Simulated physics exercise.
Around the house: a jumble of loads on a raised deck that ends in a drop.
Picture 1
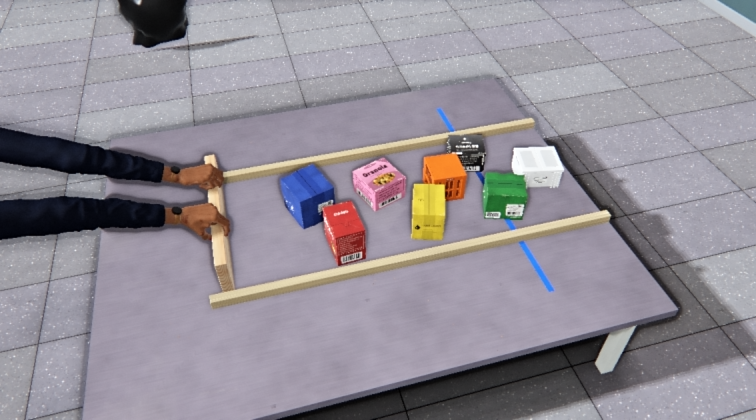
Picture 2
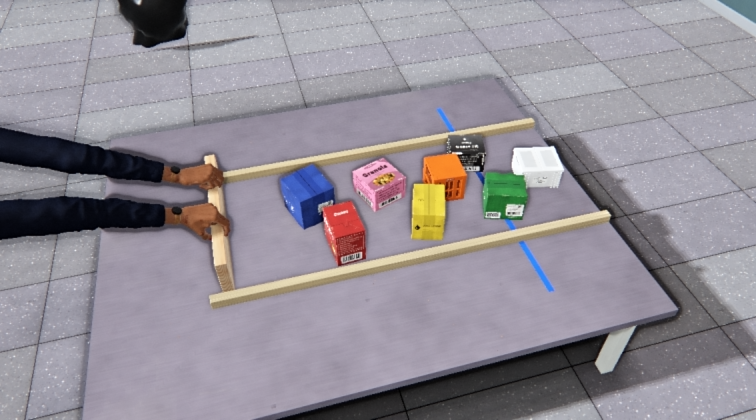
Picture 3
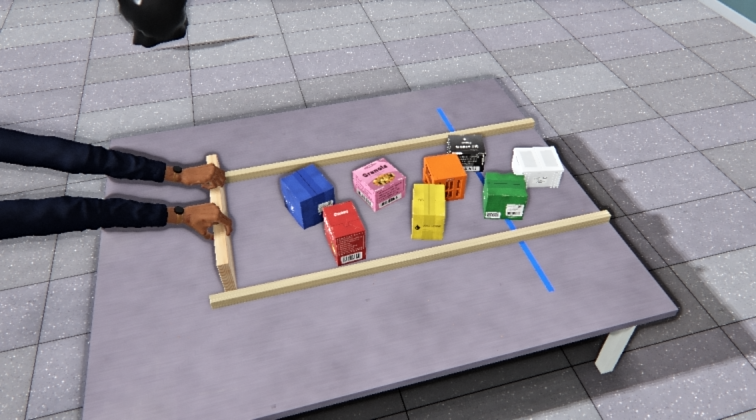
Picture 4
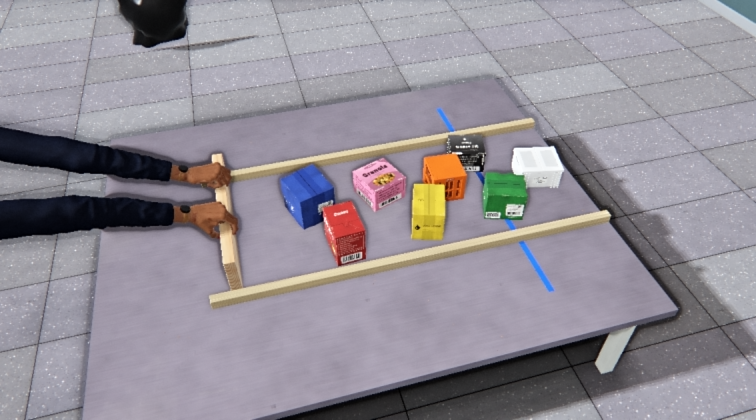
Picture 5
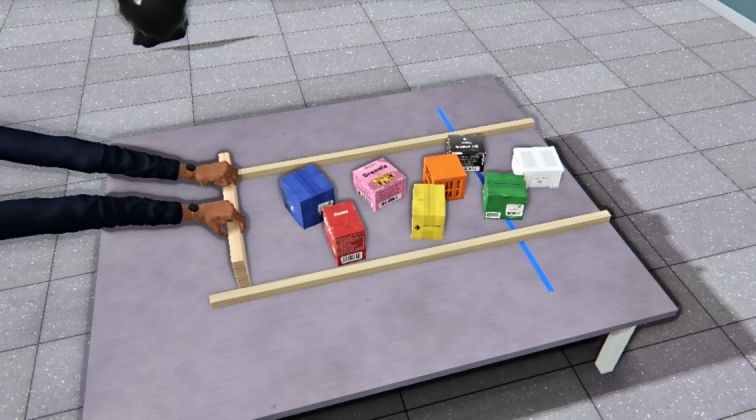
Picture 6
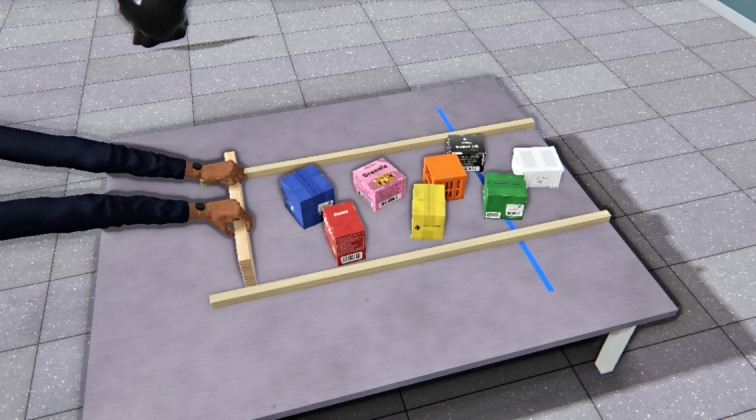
Two hands slide a wooden plank slightly right across a table toward several colorful boxes.
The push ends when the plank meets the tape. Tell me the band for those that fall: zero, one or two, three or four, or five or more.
As it turns out, the number that fall off is one or two.
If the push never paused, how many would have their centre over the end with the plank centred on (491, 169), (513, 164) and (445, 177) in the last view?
In that order 2, 3 and 0.
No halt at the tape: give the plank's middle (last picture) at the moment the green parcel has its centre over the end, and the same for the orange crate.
About (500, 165), and (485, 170) for the other.
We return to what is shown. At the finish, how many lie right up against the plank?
That makes 2.
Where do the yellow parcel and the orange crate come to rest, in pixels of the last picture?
The yellow parcel at (541, 188), the orange crate at (567, 156).
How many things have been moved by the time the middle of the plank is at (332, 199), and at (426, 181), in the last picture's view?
By then 3, and 8.
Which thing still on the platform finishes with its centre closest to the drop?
The orange crate.
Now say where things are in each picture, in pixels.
White tote (536, 168); green parcel (504, 196); black box (466, 153); plank (219, 221); tape (486, 184), in the first picture.
Green parcel (504, 196); yellow parcel (428, 212), in the second picture.
Black box (466, 153); red box (345, 233), in the third picture.
White tote (536, 168); pink box (379, 184), in the fourth picture.
Green parcel (504, 196); orange crate (444, 178), in the fifth picture.
White tote (536, 168); green parcel (504, 196); black box (466, 153); plank (240, 217); tape (486, 184), in the sixth picture.
Soon after, none off yet; white tote at rest near (536, 168); green parcel at rest near (504, 196); black box at rest near (466, 153).
In the end, the number that fall off is one or two; gone, white tote.
